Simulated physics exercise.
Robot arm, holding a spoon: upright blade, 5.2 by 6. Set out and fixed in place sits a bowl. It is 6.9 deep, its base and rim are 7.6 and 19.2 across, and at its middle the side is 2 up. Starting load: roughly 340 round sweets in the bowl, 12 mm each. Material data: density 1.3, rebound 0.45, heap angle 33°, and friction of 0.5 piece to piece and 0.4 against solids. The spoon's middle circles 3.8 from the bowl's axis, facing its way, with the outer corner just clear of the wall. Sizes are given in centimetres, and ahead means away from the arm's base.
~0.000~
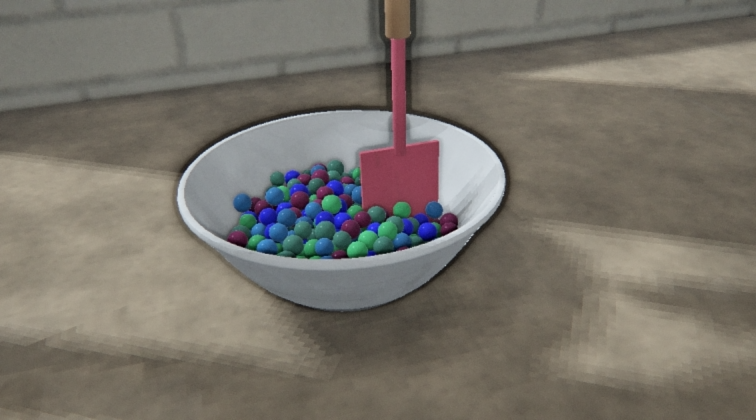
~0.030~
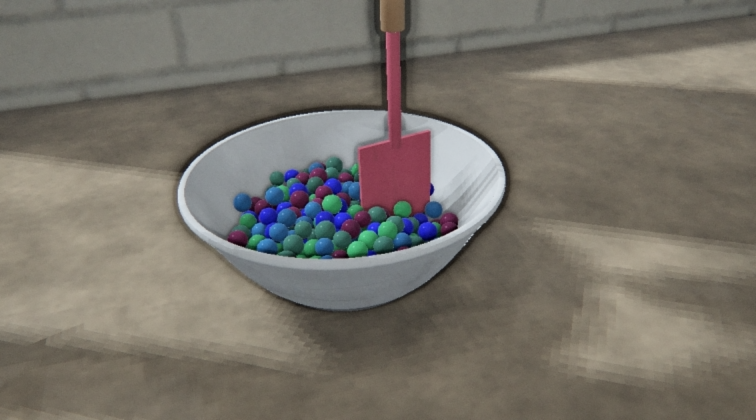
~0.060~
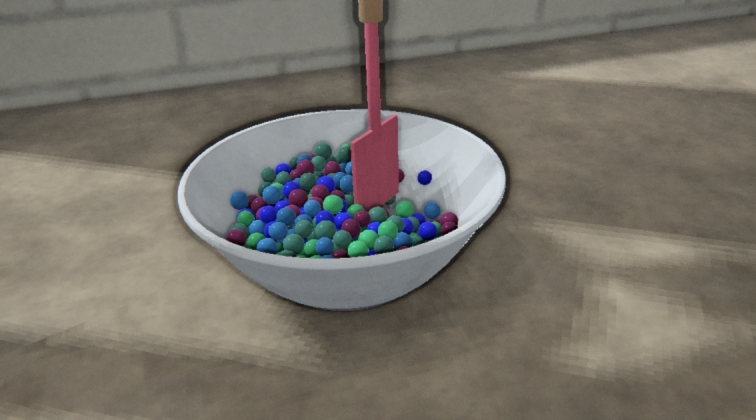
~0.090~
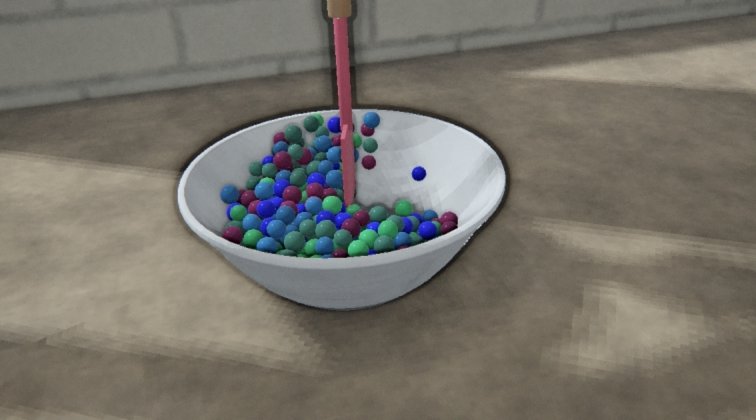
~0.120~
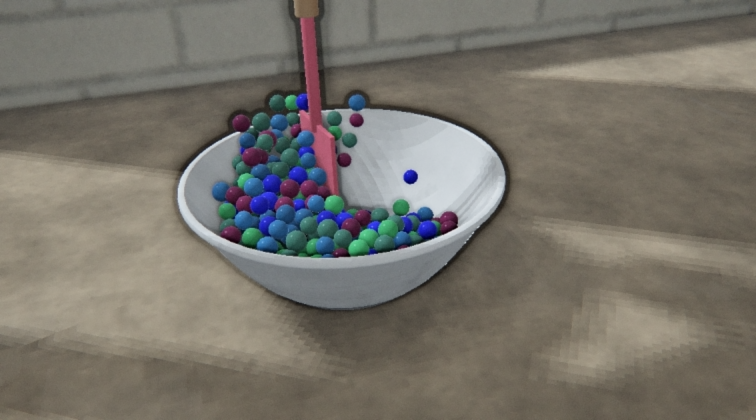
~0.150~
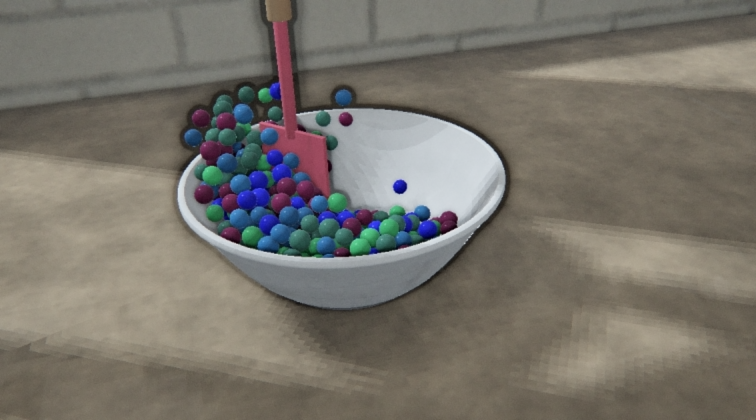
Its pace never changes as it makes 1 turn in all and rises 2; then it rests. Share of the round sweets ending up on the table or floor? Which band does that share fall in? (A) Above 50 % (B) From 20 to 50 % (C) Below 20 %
The answer is B.
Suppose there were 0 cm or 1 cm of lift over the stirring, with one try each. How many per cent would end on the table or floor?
Roughly 35 and 30 per cent.
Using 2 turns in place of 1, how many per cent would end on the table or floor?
Close to 35 in a hundred.
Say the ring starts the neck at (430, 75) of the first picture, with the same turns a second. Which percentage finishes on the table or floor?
Roughly 0 per cent.
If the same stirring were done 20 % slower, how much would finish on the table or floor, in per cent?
Then roughly 15 per cent.
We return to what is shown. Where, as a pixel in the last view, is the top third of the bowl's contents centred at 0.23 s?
Around pixel (285, 223).
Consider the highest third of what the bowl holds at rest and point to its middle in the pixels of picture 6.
Looks like roughly (380, 231) to me.
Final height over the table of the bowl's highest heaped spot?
5.5 cm, give or take.
After 0.23 s, 215° round, highest piece 12 above the table; 303 in the bowl, 1 on the table or floor, 39 in flight or on the tool.
After 0.32 s, 298° round, highest piece 11 above the table; 270 in the bowl, 16 on the table or floor, 57 in flight or on the tool.
After 0.56 s, 0° round, highest piece 8 above the table; 250 in the bowl, 92 on the table or floor, 1 in flight or on the tool.
After 1.26 s, 0° round, highest piece 5 above the table; 250 in the bowl, 93 on the table or floor.
At rest, 250 in the bowl, 93 on the table or floor. That is 27 % on the table or floor.
